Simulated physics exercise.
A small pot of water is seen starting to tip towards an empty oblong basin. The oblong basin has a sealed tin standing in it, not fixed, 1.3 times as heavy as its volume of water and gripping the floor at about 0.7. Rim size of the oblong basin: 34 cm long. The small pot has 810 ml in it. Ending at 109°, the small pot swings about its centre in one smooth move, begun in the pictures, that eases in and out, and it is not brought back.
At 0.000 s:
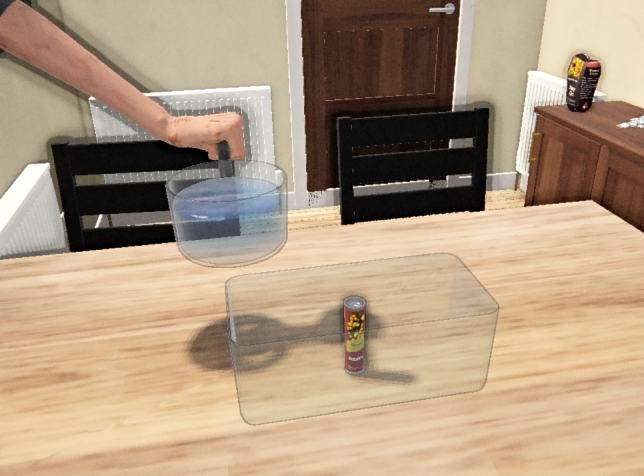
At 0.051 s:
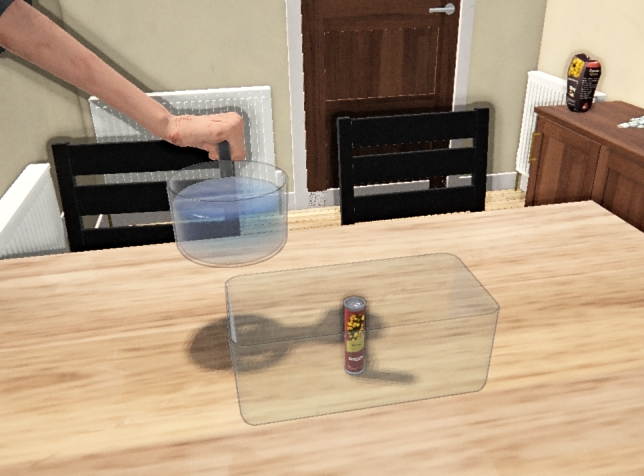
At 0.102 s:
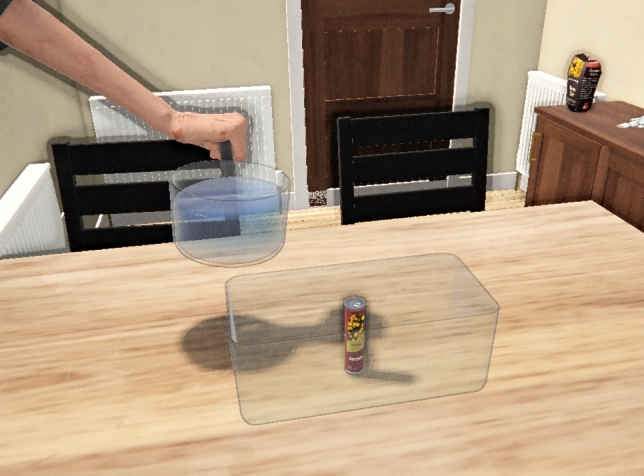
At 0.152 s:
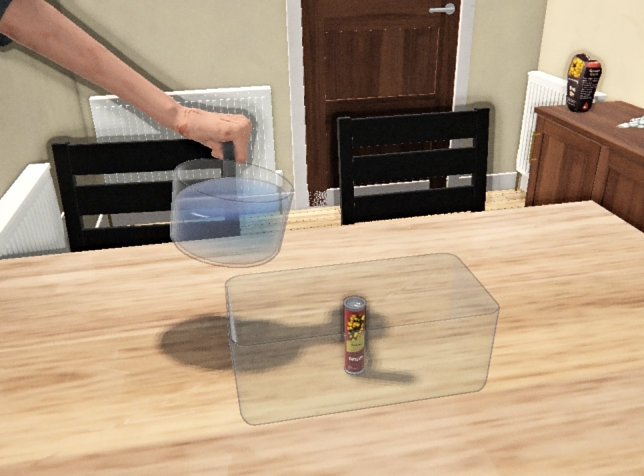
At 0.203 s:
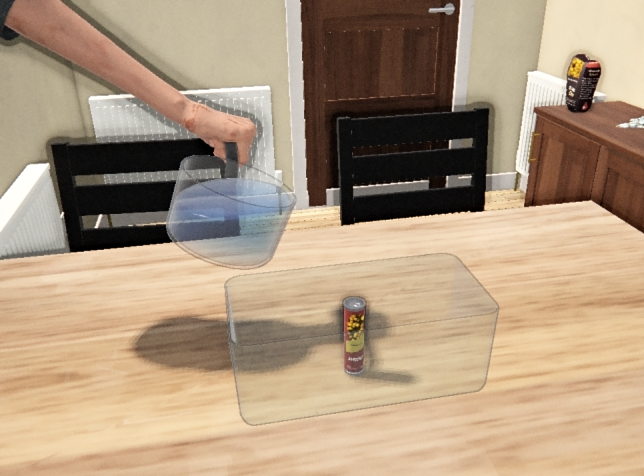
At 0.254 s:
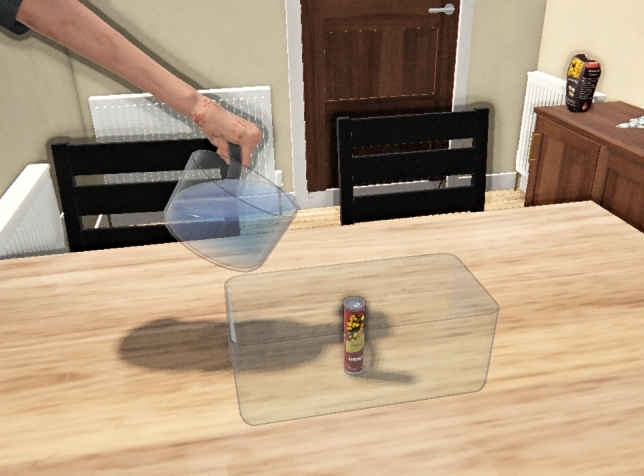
At first, a hand holds a small clear pot of bluish water nearly level above a wooden table, behind and left of a transparent oblong basin with a tin standing upright inside its outline. The pot then tilts rightward, slightly and then more steeply, as its shadow stretches left across the table.
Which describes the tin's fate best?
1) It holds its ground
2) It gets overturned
The answer is 2.
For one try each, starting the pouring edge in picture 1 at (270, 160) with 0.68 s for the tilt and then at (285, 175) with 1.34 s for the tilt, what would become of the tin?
First it tips over; then it stays on its base.
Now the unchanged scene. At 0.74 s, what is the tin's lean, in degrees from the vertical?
Near 5 degrees.
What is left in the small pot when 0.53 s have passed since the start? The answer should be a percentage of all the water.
Portion remaining: Approx. 34 per cent.
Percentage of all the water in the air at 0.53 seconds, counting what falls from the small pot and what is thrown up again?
Near 38 per cent of it all.
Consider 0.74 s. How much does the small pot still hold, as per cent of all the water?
About 6 % is still there.
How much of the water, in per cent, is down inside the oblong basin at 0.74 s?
Close to 88 in a hundred.
Then, 0.53 s in, the tilt is 97° and 34 per cent is still to pour; the tin stands where it began.
Then, 0.74 s in, the tilt is 109° and 6 per cent is still to pour; the tin leans 4°.
Then, 0.95 s in, the tilt is 109° and 0 per cent is still to pour; the tin leans 51°.
Then, 1.18 s in, the tilt is 109° and 0 per cent is still to pour; the tin lies on its side.
Finally, the tin lies on its side.
